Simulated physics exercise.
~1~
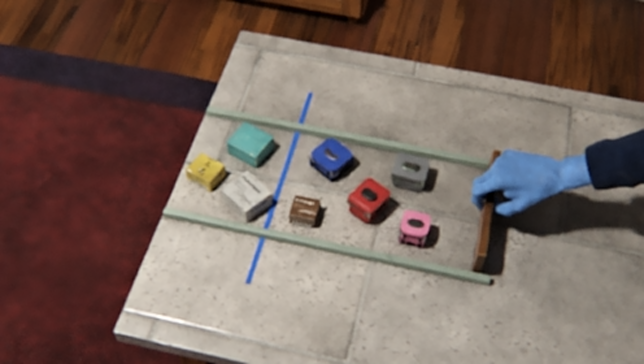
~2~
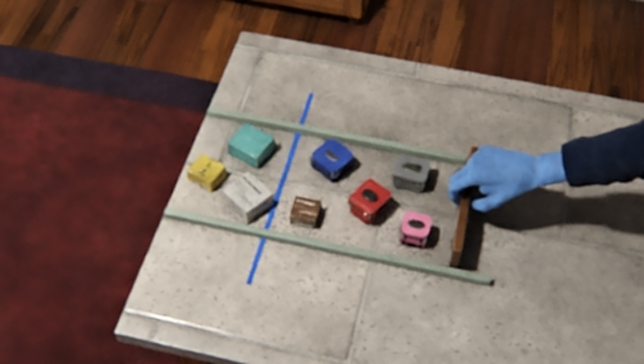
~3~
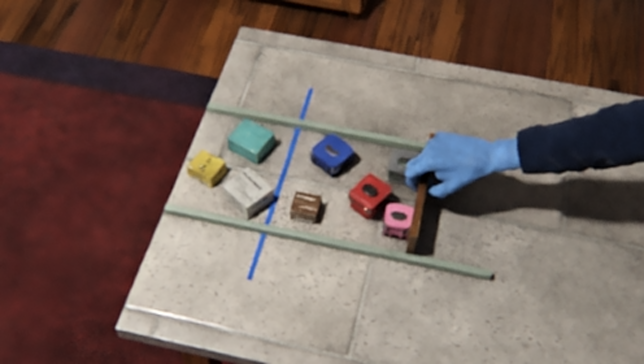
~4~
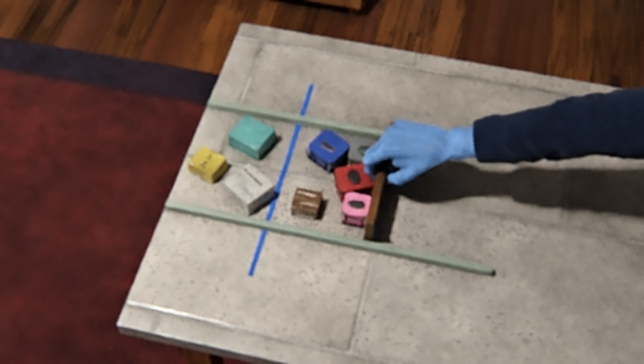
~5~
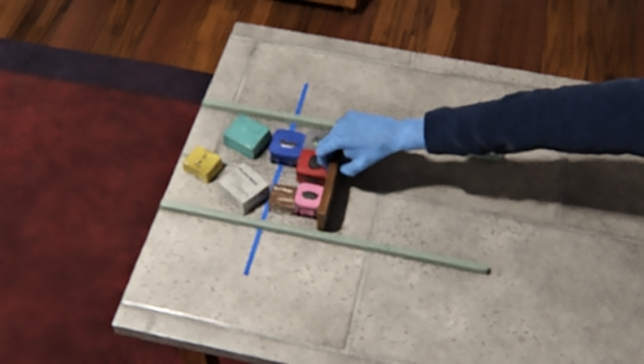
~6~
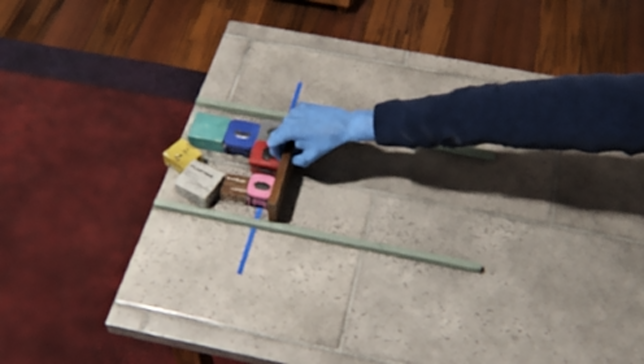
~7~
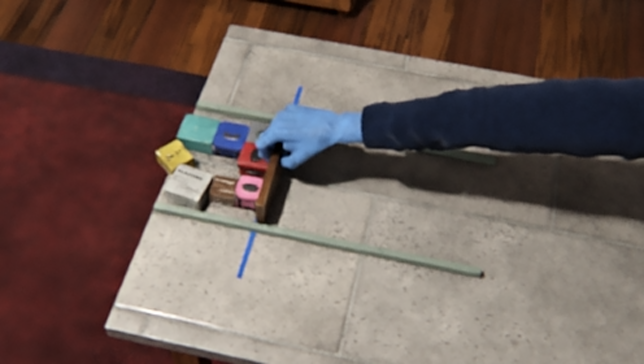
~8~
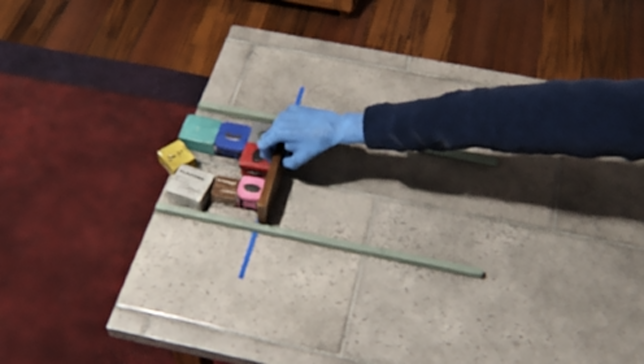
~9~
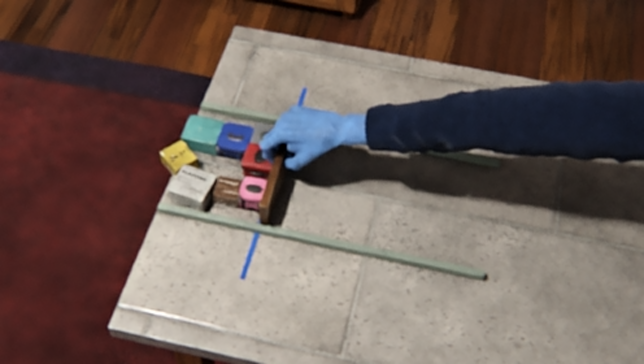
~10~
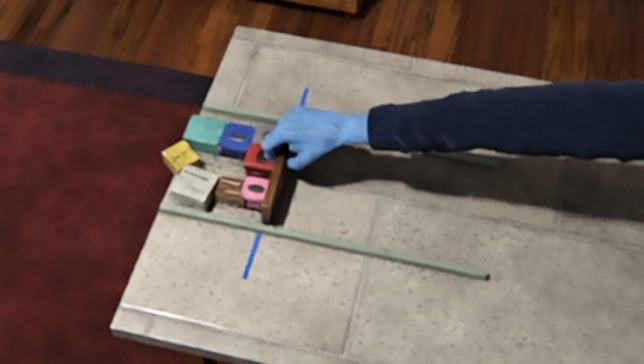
At first, a gloved hand holds a wooden board upright at the right of two pale green rails on a stone-like tabletop, with small colourful cases scattered between them and a blue tape line toward the left. The hand slides the board left, and it reaches the pink and grey cases, then gathers the red one. Pushed onward, the bunch takes in the blue and brown cases and crosses the tape. The teal, yellow and white pieces shift left toward the table's edge too. Finally the board stops around the tape, and the crowded cluster rests still on the table, with nothing fallen.
